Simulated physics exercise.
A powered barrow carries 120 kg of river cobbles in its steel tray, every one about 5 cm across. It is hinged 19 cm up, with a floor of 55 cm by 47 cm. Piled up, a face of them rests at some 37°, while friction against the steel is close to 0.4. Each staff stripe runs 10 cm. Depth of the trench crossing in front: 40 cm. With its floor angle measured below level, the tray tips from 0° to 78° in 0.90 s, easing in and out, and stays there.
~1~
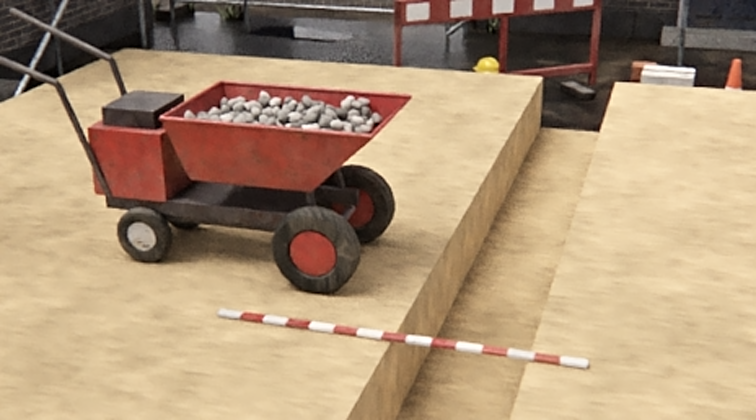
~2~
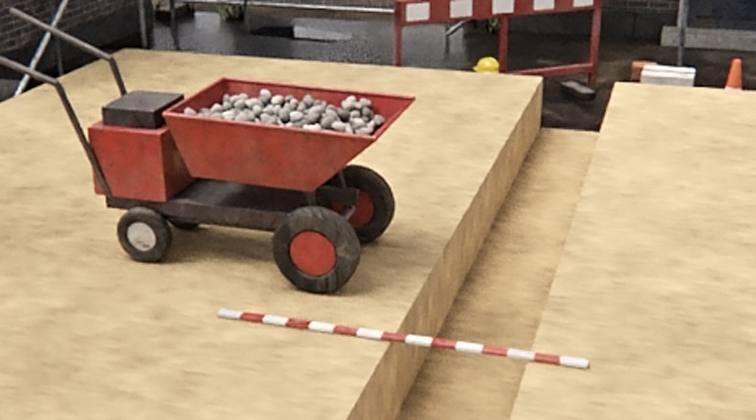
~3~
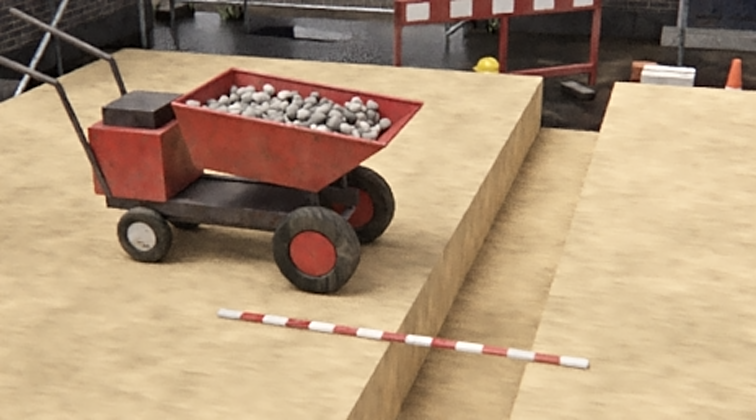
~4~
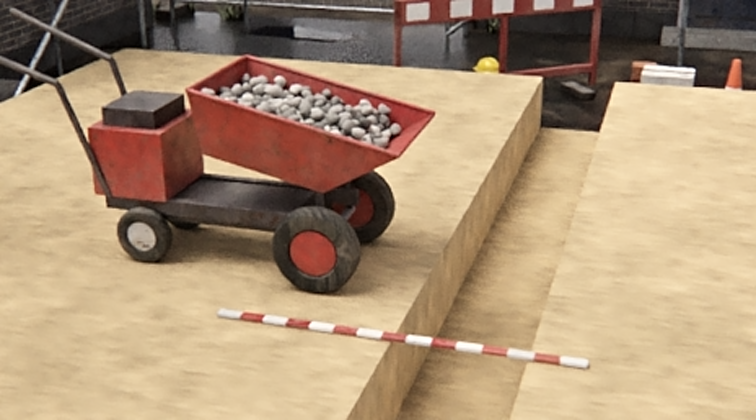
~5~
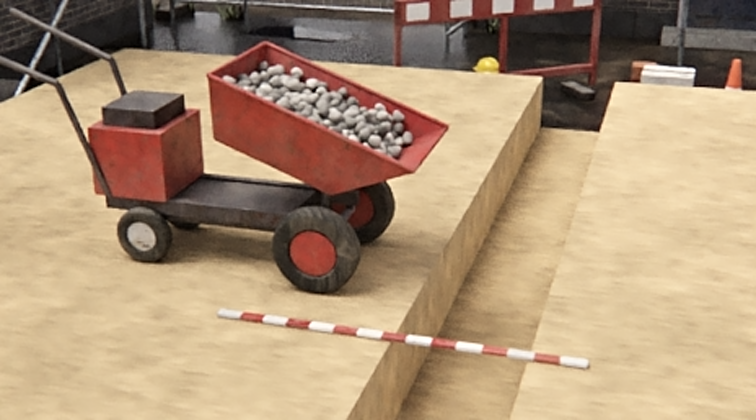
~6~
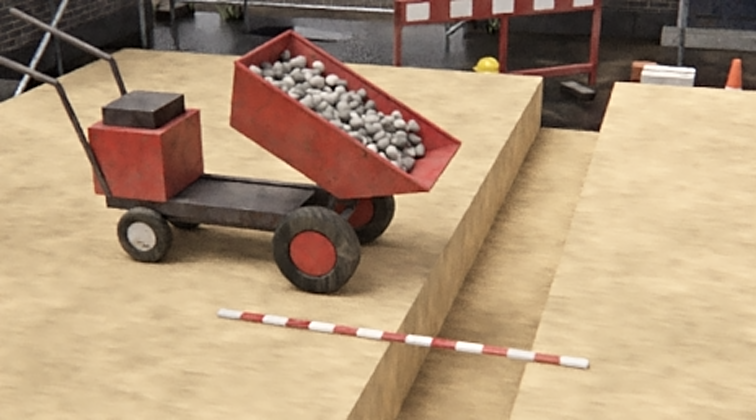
A red barrow full of grey stones stood beside a trench, and its tray slowly tilted down toward the right, its back end rising higher, while the wheels stayed still.
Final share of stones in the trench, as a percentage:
100 per cent.
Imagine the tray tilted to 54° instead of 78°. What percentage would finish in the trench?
Roughly 80%.
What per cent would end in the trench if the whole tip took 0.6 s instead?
Roughly 90 per cent would.
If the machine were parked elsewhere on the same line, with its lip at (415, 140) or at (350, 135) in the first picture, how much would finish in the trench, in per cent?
Roughly 70 in a hundred from the first, 100 in a hundred from the second.
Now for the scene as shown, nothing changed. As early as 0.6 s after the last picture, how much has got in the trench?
About 60 per cent by then.
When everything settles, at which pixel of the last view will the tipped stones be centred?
Middle at around (504, 353), I'd say.
Then, 0.3 s after the last picture the floor is at 66°, 100 % in the tray; the foremost stones are at (468, 242).
Then, 0.6 s after the last picture the floor is at 78°, 39 % in the tray, 61 % in the trench; the foremost stones are at (545, 330).
Then, 1.0 s after the last picture the floor is at 78°, 1 % in the tray, 98 % in the trench; the foremost stones are at (558, 343).
Then, 2.9 s after the last picture the floor is at 78°, 0 % in the tray, 100 % in the trench; the foremost stones are at (570, 350).
